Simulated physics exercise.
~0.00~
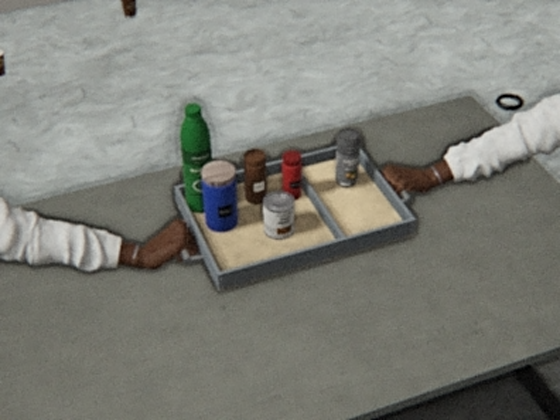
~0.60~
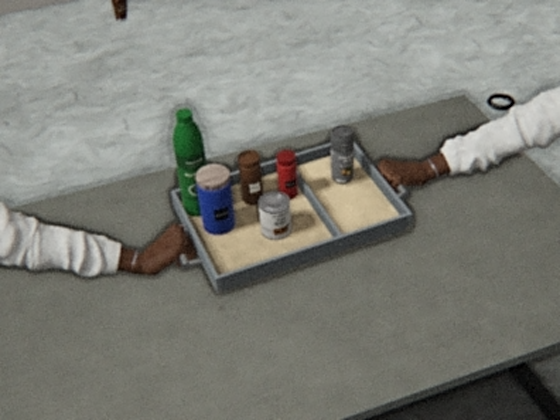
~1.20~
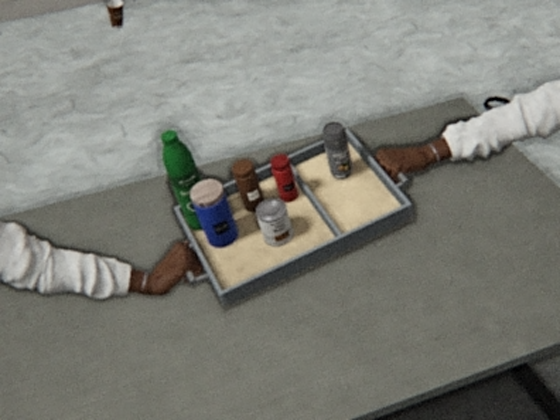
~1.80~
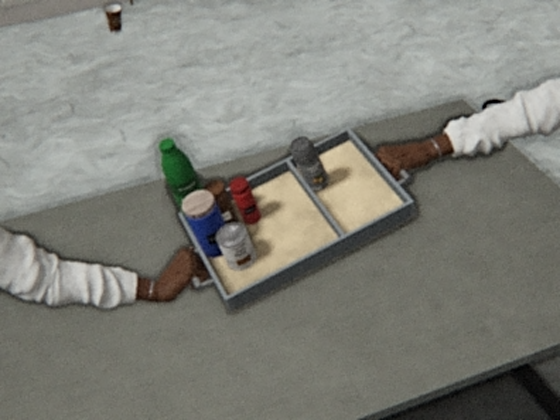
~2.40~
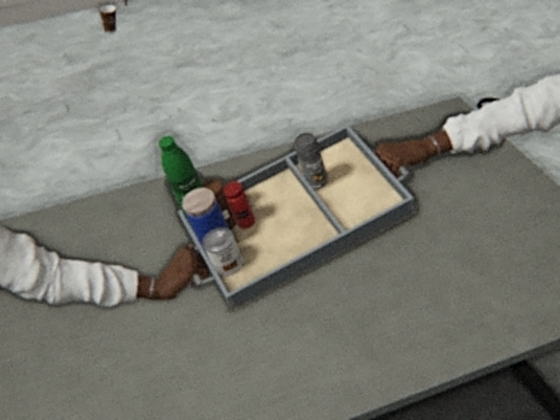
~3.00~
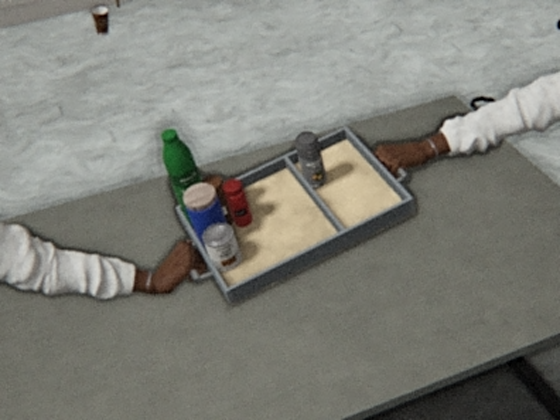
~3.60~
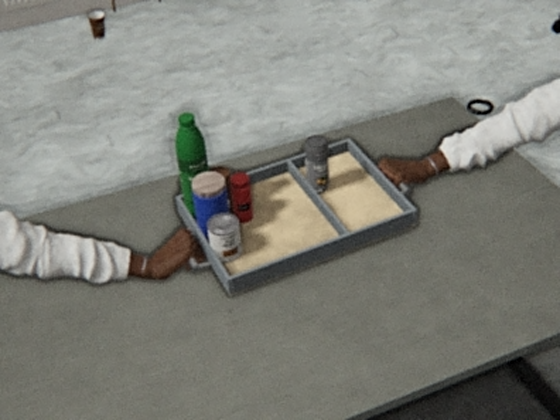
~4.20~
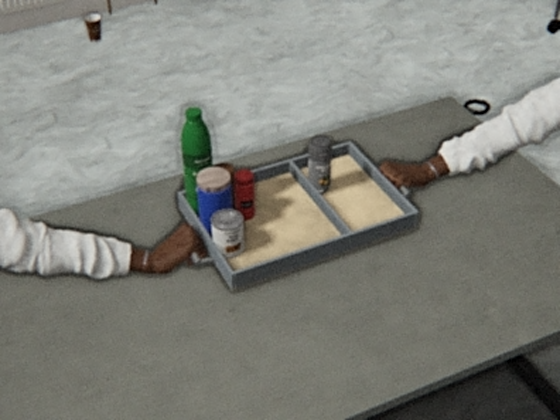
The clip opens on a grey table where two white-sleeved hands hold a divided tray carrying a green bottle, a blue jar, a brown shaker, a red shaker, a white tin and a grey can. The hands tip the tray so its left side dips. As it tilts further, the white tin and both shakers slide left toward the blue jar, while the grey can shifts left to the cross bar. They stay bunched there while the tilt holds. The hands then bring the tray back level, and everything ends upright, with the brown shaker behind the blue jar.
